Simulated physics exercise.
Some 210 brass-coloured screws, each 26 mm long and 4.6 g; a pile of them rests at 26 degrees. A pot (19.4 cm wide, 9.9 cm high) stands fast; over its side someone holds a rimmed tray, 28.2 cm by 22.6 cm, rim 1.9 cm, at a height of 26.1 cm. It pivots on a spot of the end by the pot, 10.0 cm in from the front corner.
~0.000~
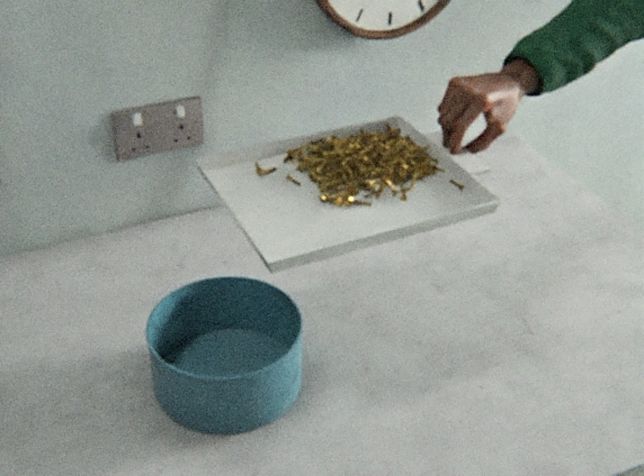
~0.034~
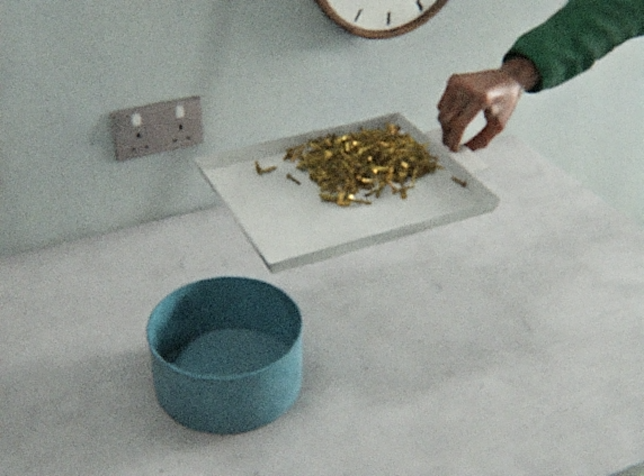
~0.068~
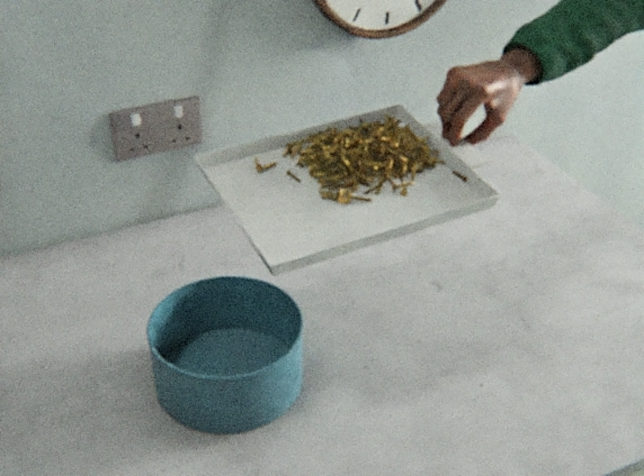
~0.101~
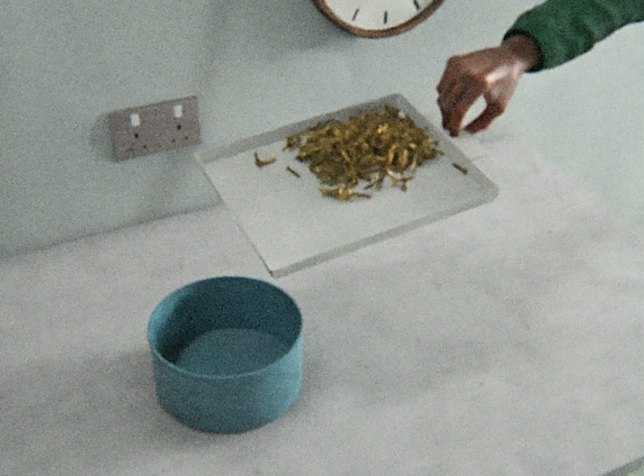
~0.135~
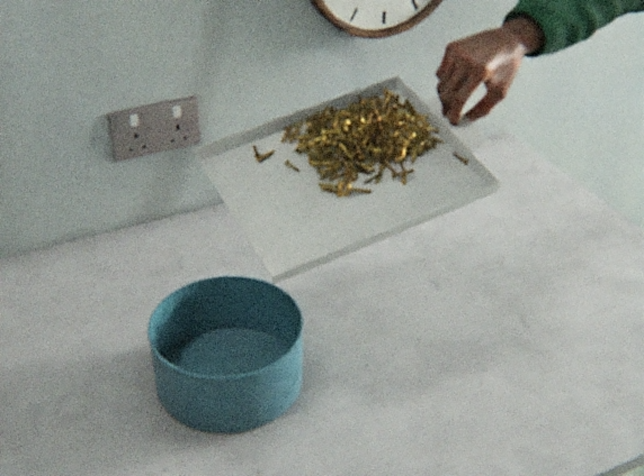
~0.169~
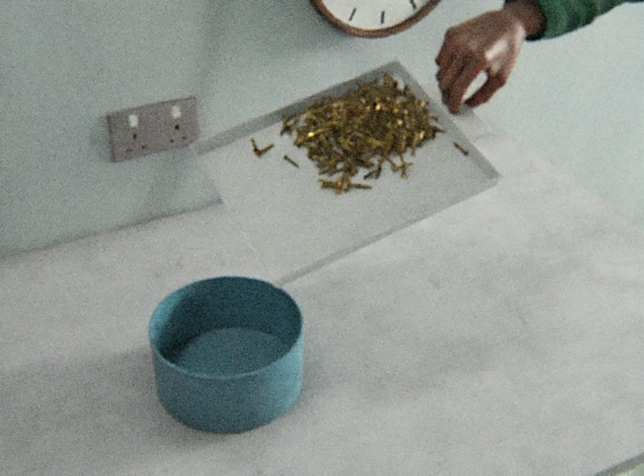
A pale marble-like countertop against a light grey-green wall, with a double socket at left and part of a round clock at the top, is seen from slightly above. A blue-teal round pot stands at the front left, and behind it a white rimmed tray holds a heap of brass-coloured screws. A green-sleeved hand at the right lifts the tray's far side, tilting it increasingly towards the pot, while the screws stay heaped and the camera stays still.
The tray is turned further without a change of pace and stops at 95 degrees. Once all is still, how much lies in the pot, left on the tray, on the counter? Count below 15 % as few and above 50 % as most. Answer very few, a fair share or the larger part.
In the pot: Very few; left on the tray: Very few; on the counter: The larger part.
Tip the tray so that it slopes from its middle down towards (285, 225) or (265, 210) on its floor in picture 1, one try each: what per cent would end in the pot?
About 10 and 30 per cent.
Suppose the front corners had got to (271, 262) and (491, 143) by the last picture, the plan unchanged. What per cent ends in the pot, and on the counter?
Pot 20, counter 80.
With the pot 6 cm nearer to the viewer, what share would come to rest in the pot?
In that case some 50 per cent.
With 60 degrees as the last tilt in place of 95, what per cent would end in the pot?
It would be near 0 per cent.
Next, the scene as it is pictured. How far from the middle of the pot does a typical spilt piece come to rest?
About 20 cm.
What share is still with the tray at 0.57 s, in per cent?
Some 80 per cent of the load.
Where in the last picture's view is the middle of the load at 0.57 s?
At about (303, 278).
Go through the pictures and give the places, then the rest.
In the first picture, tray tilt 0 degrees, front corners at (271, 259) and (496, 199); middle of the pieces at (364, 163); pot at (225, 323).
In the second picture, tray tilt 1 degrees, front corners at (272, 259) and (495, 197); middle of the pieces at (364, 161).
In the third picture, tray tilt 3 degrees, front corners at (273, 262) and (496, 193), lowest corner left front; middle of the pieces at (364, 156).
In the fourth picture, tray tilt 7 degrees, front corners at (273, 266) and (496, 188), lowest corner left front; middle of the pieces at (363, 149).
In the fifth picture, tray tilt 12 degrees, front corners at (274, 272) and (496, 181), lowest corner left front; middle of the pieces at (363, 139).
In the sixth picture, tray tilt 18 degrees, front corners at (275, 277) and (496, 174), lowest corner left front; middle of the pieces at (362, 130); pot at (226, 323). Its pace works out near 165 degrees a second.
After 0.41 s, tilt 57 degrees; the tray holds 100 %, the pot 0 %.
Then, at 0.57 s, tilt 83 degrees; the tray holds 80 %, the pot 0 %.
After 0.85 s, tilt 95 degrees; the tray holds 0 %, the pot 5 %.
In the end, at 2.1 s, pot 5 %, tray 0 %, counter 95 %.
